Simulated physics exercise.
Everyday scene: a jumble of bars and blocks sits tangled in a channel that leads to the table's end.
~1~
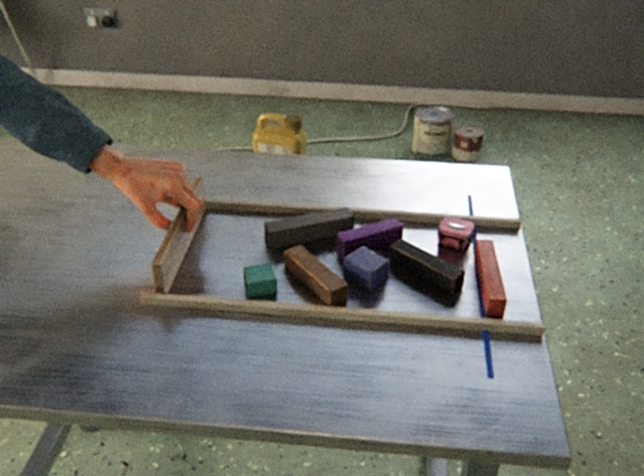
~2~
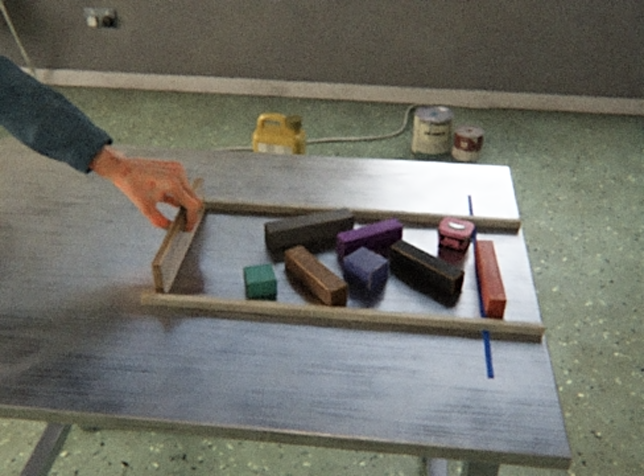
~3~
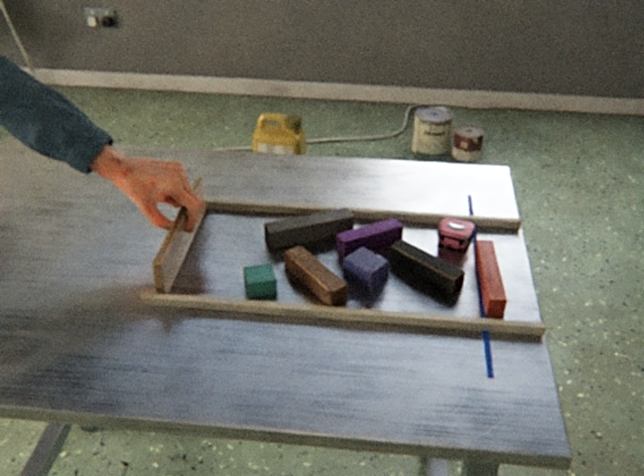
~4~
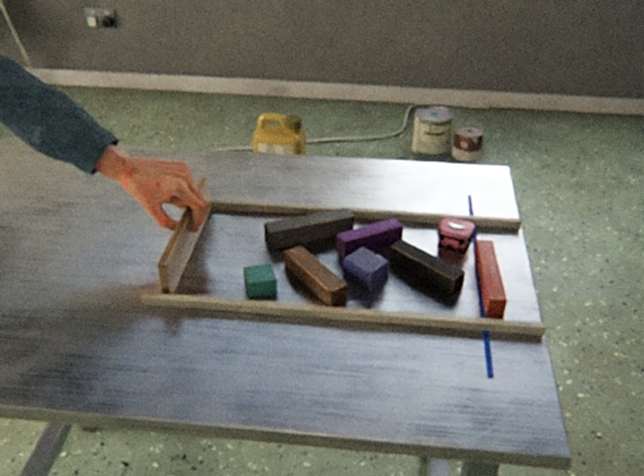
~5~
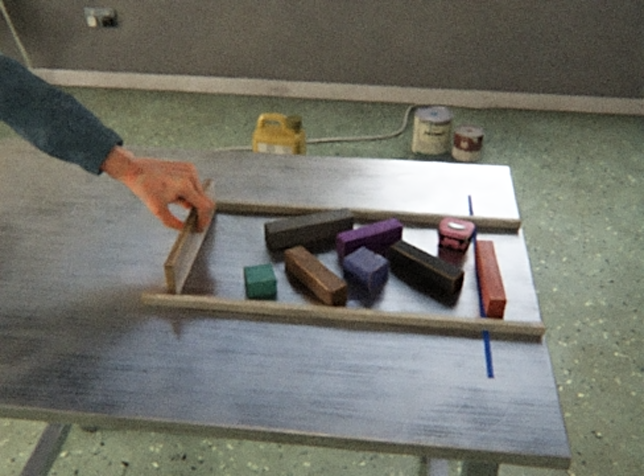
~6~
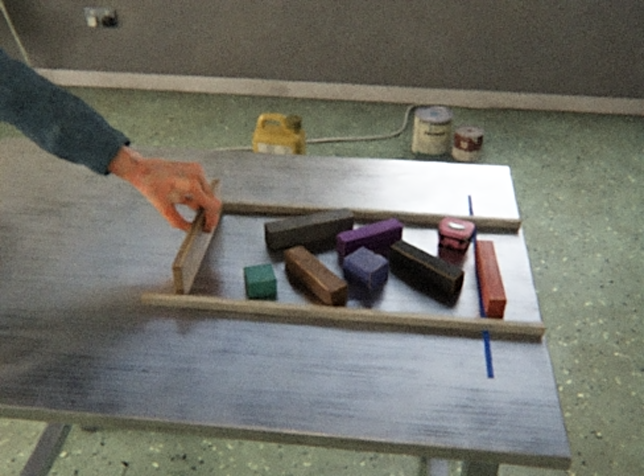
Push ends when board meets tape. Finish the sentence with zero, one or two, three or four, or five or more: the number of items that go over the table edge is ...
The number of items that go over the table edge is three or four.
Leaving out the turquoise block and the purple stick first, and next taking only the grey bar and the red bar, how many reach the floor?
That gives 1 for the first pair taken away and 0 for the second.
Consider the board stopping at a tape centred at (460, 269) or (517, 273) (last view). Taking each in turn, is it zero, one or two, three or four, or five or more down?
Falls: Three to four, then five or over.
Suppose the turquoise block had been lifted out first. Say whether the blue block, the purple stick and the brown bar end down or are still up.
Blue block: Is still there; purple stick: Is still there; brown bar: Is still there.
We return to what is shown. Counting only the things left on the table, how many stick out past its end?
Number: 4.
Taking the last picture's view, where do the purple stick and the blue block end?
Result: One at about (517, 250), the other at about (525, 271).
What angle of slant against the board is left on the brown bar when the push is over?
I'd estimate about 40 degrees.
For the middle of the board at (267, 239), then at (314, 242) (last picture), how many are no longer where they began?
One spot: 2. Other spot: 4.
Early on, none off yet; red bar at rest near (490, 276); pink case at rest near (456, 235); black stick at rest near (426, 266).
Finally, the number that fall off is three or four; lost, black stick, pink case and red bar.
